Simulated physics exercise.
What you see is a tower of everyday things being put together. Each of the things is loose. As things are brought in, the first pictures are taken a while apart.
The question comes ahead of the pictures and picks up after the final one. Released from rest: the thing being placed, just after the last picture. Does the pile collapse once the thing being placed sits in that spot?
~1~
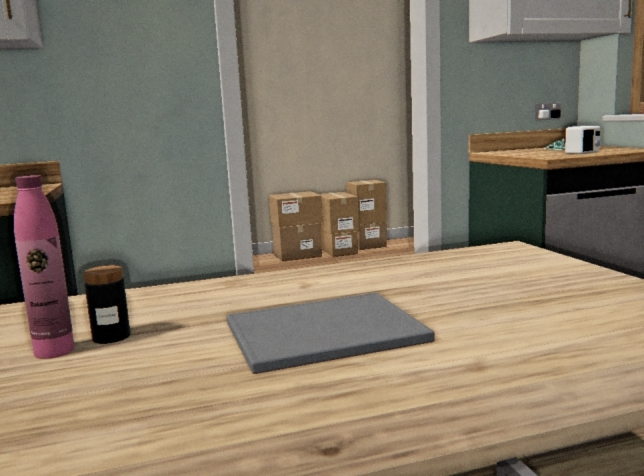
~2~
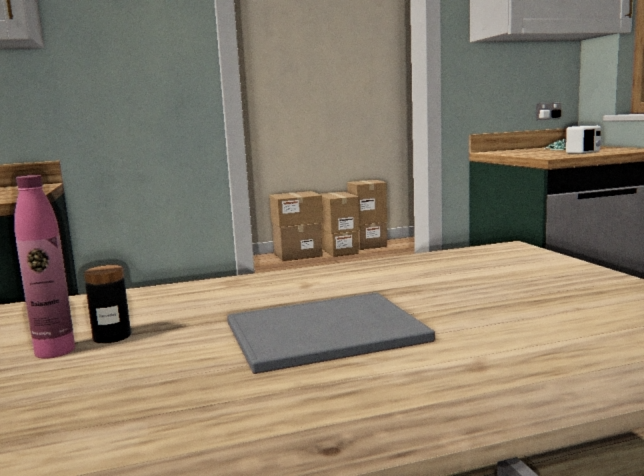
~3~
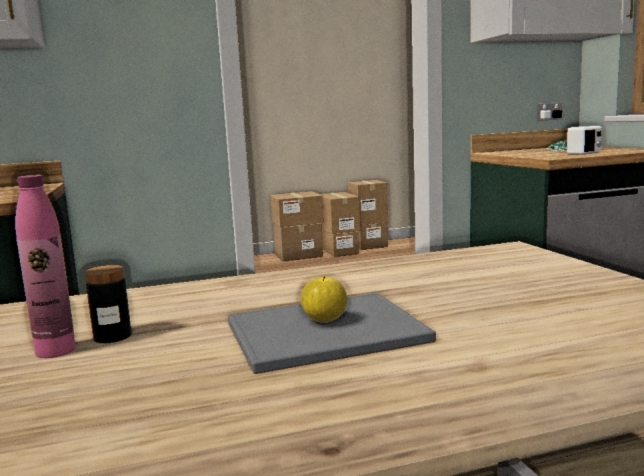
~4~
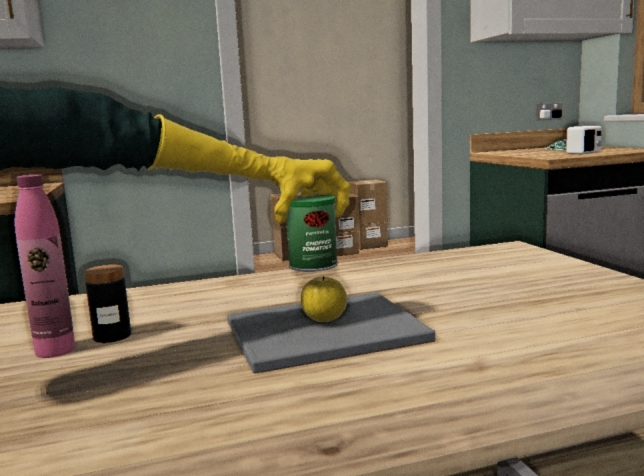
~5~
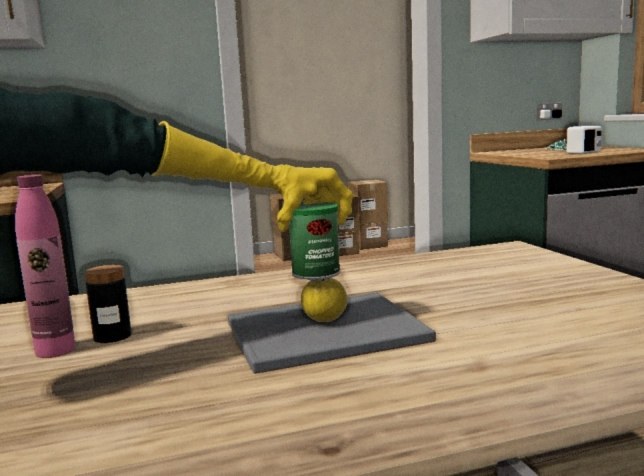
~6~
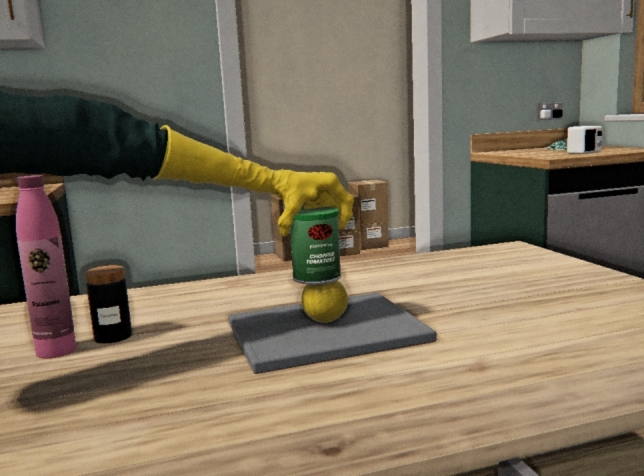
Seems the tower doesn't stand.
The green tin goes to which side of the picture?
Direction of travel: Leftward.
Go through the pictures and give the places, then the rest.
The last thing is not in view yet; black jar (107, 304), in the first frame.
The last thing is not in view yet; grey tray (325, 327), in the second frame.
The last thing is not in view yet; black jar (109, 304), in the third frame.
On its way; green tin (312, 232); grey tray (325, 327), in the fourth frame.
On its way; green tin (314, 240); black jar (108, 303), in the fifth frame.
In place under the hand; green tin (315, 244); grey tray (326, 327), in the sixth frame.
Then, 0.50 s after the last picture, green tin now fallen.
Then, 0.60 s after the last picture, things are still on the move.
At rest, fallen, green tin; the other 4 in place. Seen from the same camera at the end, green tin near (220, 323). The pile gives way.
